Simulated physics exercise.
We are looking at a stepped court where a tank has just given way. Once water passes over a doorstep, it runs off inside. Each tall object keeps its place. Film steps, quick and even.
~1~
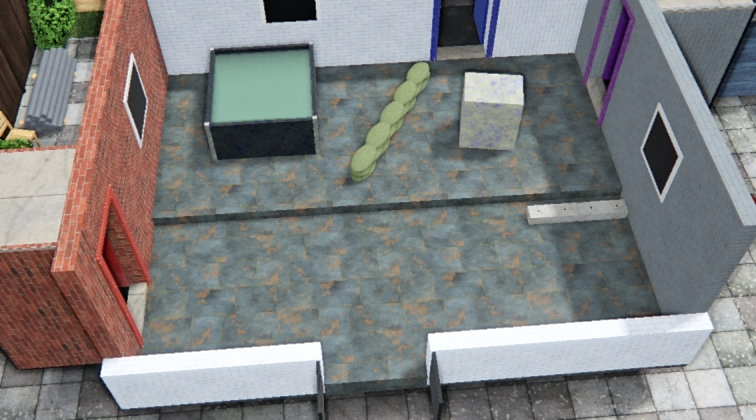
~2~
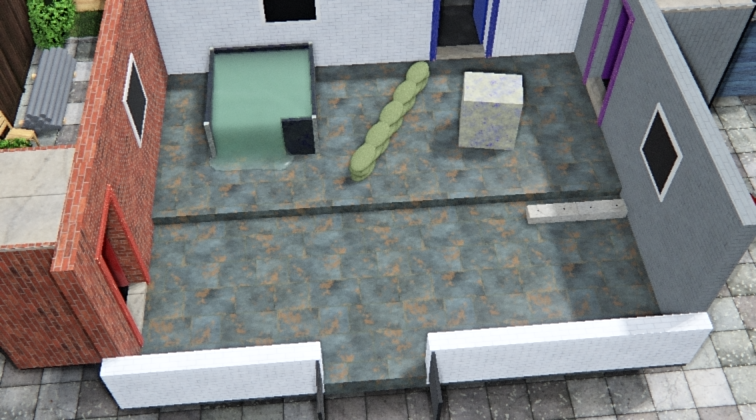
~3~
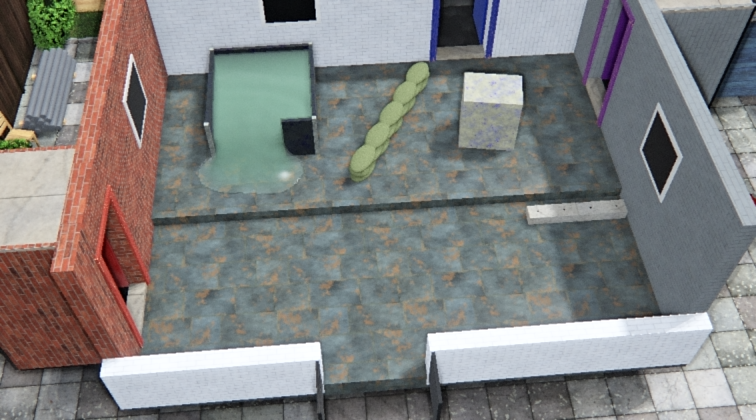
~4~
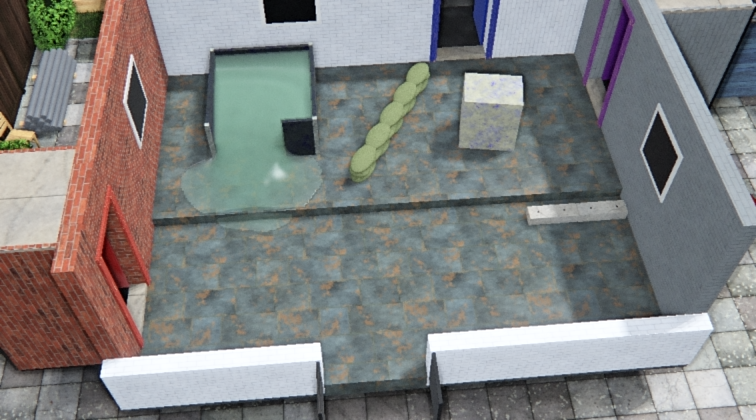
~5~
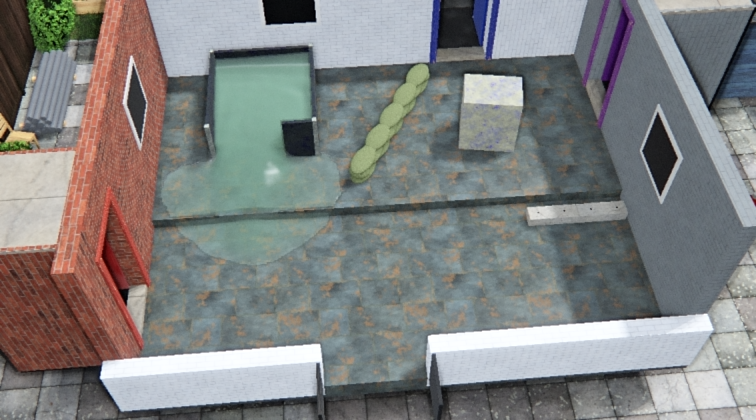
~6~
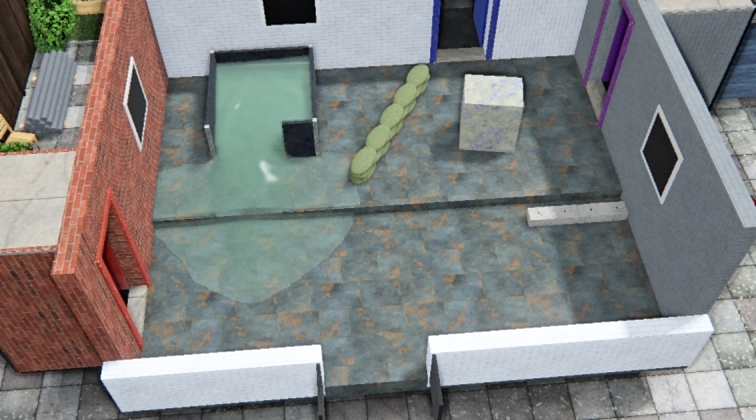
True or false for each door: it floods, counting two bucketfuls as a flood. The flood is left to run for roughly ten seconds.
Purple door - false; blue door - false; red door - true.
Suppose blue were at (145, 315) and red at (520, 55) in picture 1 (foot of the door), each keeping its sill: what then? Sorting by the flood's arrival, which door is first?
The flood hits the one in blue before any other door.
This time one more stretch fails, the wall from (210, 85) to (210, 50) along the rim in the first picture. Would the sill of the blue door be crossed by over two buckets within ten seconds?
I reckon blue door sits short of it.
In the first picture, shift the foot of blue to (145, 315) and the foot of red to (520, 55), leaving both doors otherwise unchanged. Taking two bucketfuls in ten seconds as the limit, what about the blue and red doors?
As it turns out, the blue door spills past and so does the red door, which keeps clear too.
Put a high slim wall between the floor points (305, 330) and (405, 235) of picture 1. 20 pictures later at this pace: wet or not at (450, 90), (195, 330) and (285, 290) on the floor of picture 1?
Taking them in order, I'd say parched, soaked and soaked.
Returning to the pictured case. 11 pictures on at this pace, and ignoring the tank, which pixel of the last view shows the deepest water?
Around (152, 383).
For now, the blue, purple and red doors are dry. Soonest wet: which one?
The red door.
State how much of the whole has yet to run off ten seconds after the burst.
Estimate: Close to 80 %.
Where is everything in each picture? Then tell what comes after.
The first frame shows the open tank at (262, 86) is whole and still.
In the second frame, the front is at (289, 161), out from the gap at (250, 146).
In the third frame, water pours out at (250, 147) and has run to (290, 184).
In the fourth frame, the front is at (268, 227), out from the gap at (251, 149).
In the fifth frame, water pours out at (250, 150) and has run to (264, 261).
In the sixth frame, water pours out at (251, 150) and has run to (265, 295).
A moment on, water covers 30 % of the floor; the purple door not reached, the blue door not reached, the red door wet at the sill, nothing in.
Next, water covers 35 % of the floor; the purple door not reached, the blue door not reached, the red door under two buckets in.
Then, water covers 35 % of the floor; the purple door not reached, the blue door not reached, the red door over two buckets in.
Later, water covers 55 % of the floor; the purple door not reached, the blue door not reached, the red door over two buckets in.
In the end, water covers 50 % of the floor; the purple door not reached, the blue door not reached, the red door over two buckets in.
